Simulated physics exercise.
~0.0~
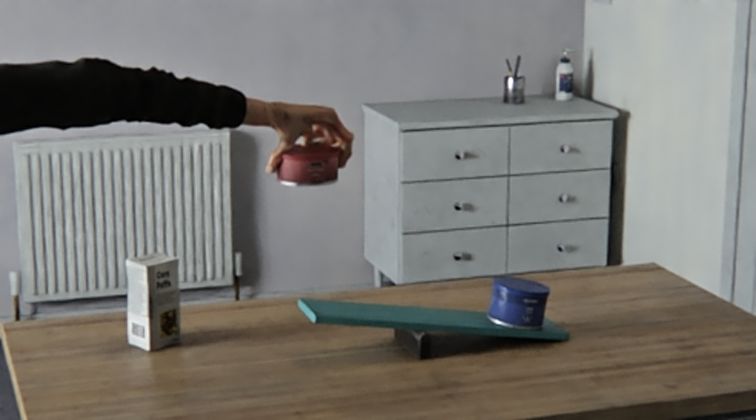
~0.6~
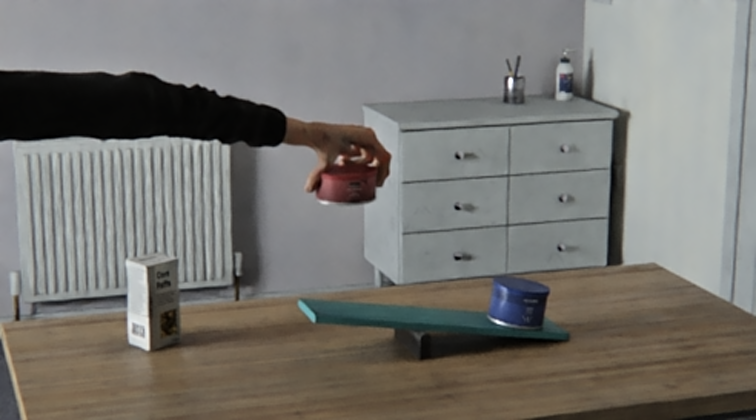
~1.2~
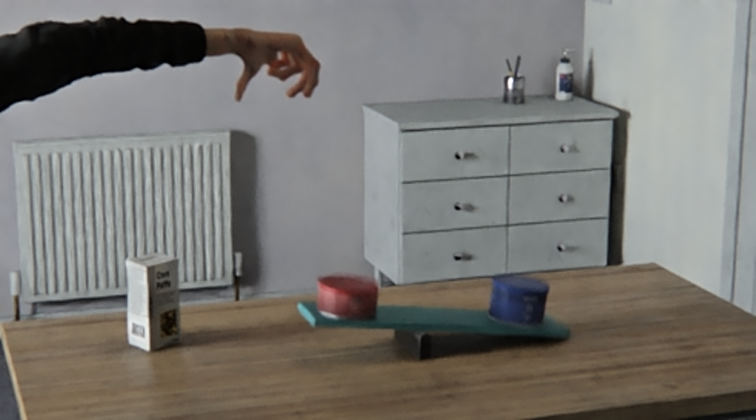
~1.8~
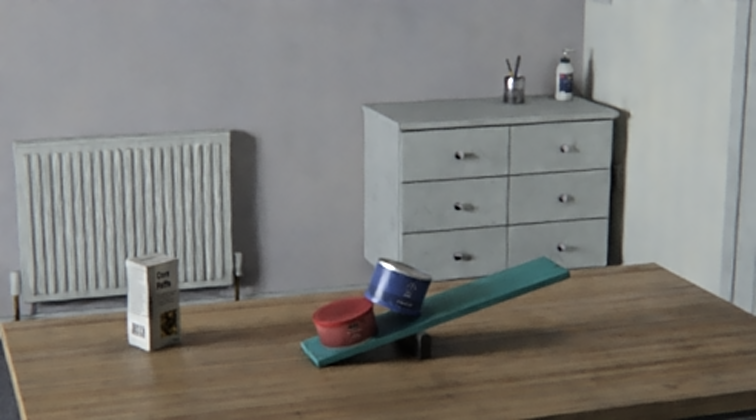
A hand in a dark sleeve holds a red tub above a wooden table in a grey room, seen from the front and slightly above, with a radiator and a pale chest of drawers behind. On the table, a turquoise plank rests across a small dark block, a blue tub on its lowered right end, and a white carton stands to the left. The hand carries the red tub rightward and down, then releases it onto the raised left end and draws back. The plank tips left, and the blue tub slides toward the red one. It ends with the right end raised, the red tub leaning low on the left and the blue tub tilted against it, while the carton stays put.
